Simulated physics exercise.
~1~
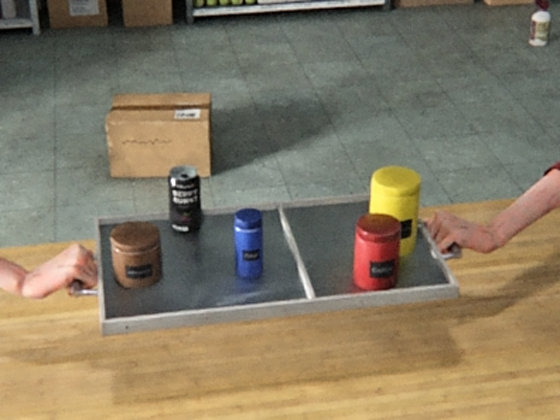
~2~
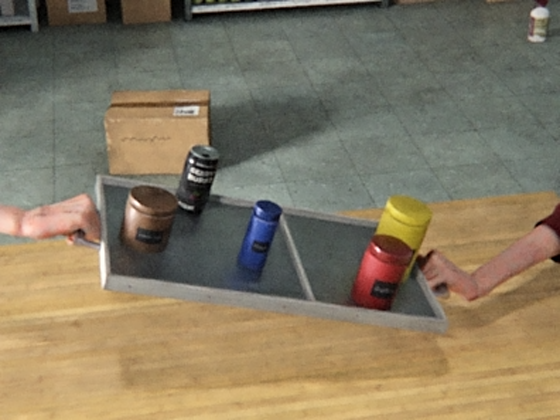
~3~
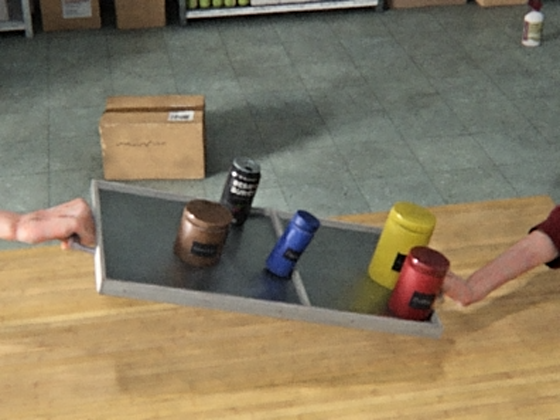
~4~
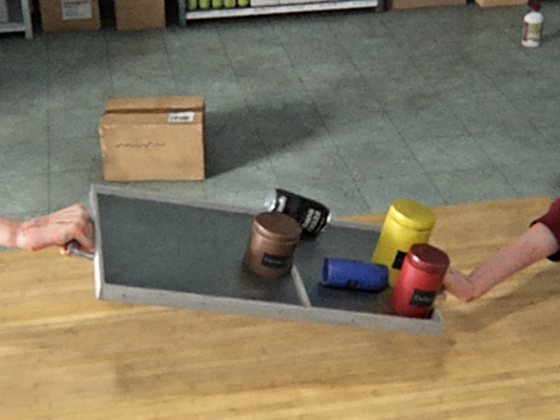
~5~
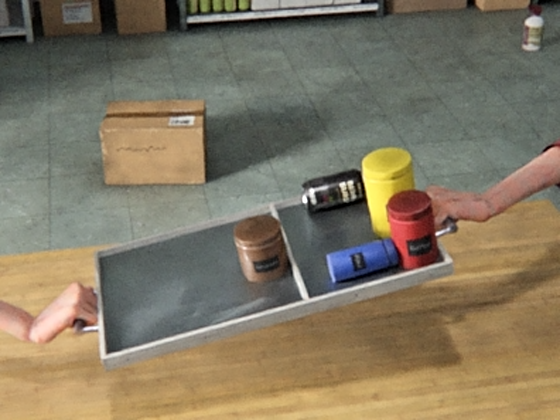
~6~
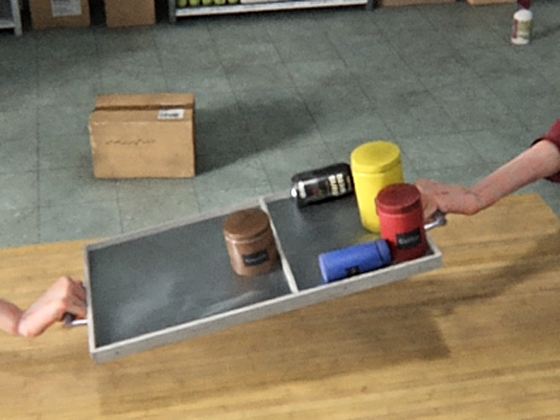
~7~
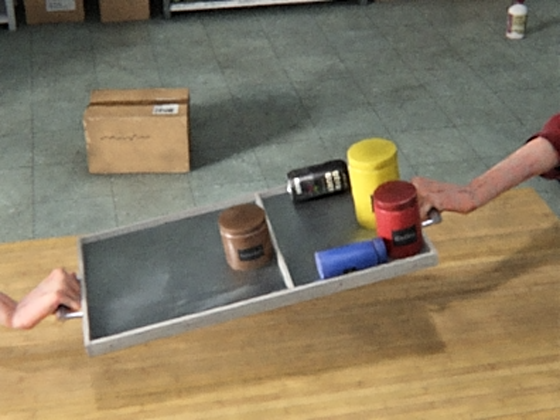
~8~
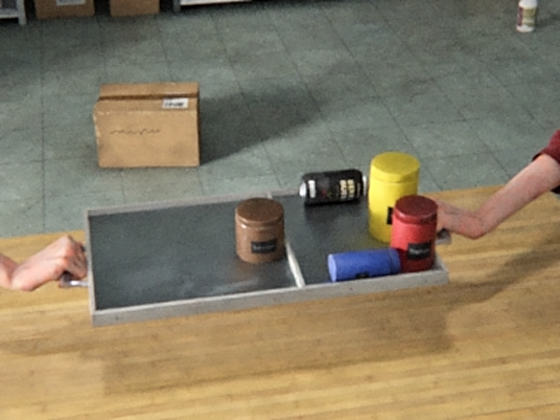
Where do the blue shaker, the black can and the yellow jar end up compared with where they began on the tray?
The blue shaker and the black can have both shifted from the left section to the right one, where they lie on their sides. The yellow jar is still standing in about the same spot on the tray.
